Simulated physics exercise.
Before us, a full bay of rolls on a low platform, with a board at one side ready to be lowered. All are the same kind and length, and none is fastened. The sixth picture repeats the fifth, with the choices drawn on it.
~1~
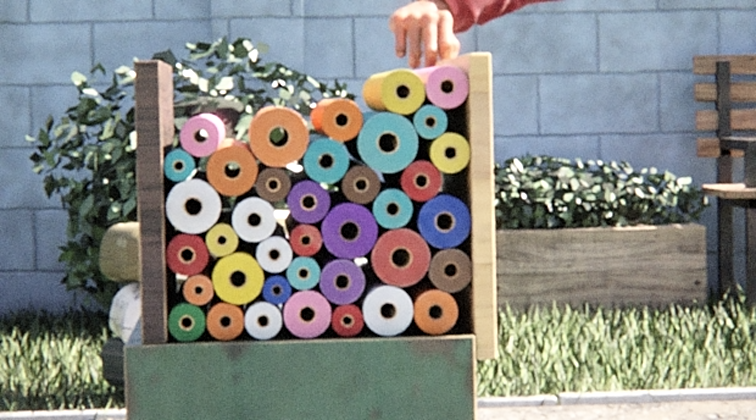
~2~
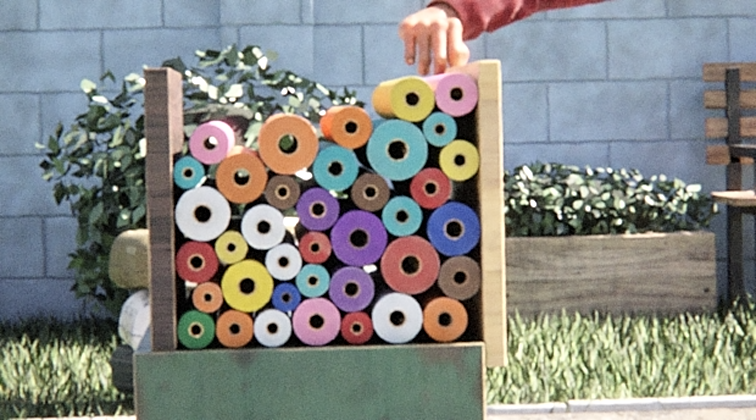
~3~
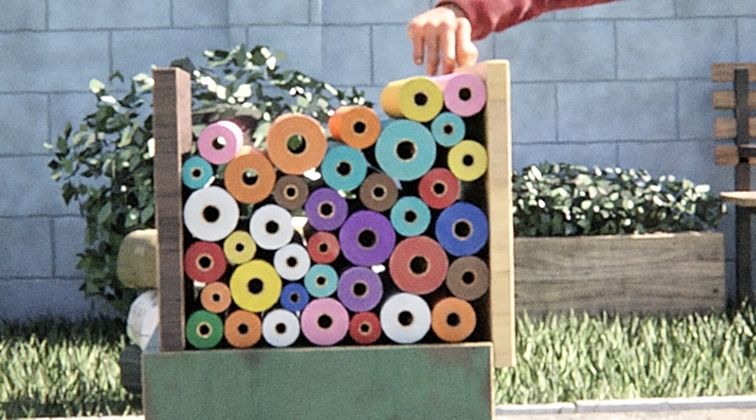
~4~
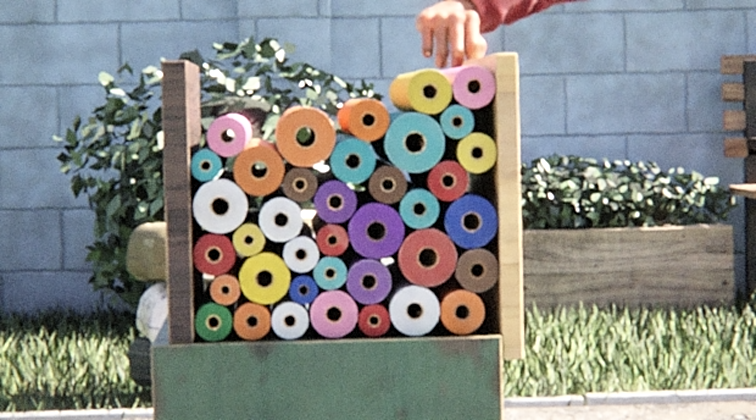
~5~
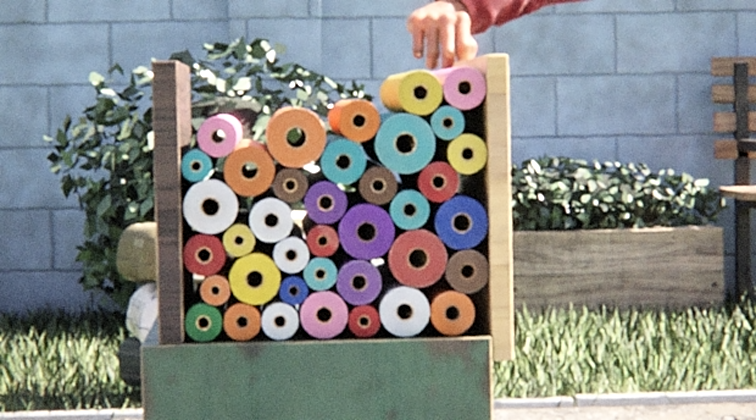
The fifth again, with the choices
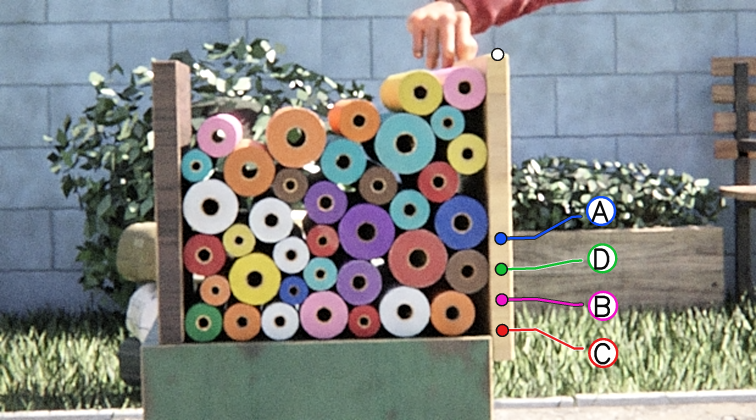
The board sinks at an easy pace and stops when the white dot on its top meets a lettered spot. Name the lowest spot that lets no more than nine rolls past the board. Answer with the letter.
It can be let down to A.
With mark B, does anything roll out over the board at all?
At B: Yes.
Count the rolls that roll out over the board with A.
With A, four.
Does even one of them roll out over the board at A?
At A: Yes.
On the copy, A at (501, 239); B at (502, 300); C at (502, 330); D at (501, 270); the white dot at (497, 55).
On A. First, top of the board (488, 135).
Then, top of the board (489, 229).
Finally, top of the board (490, 239), about four out over the board.
By contrast, B more than nine out over the board; C more than nine out over the board; D more than nine out over the board.
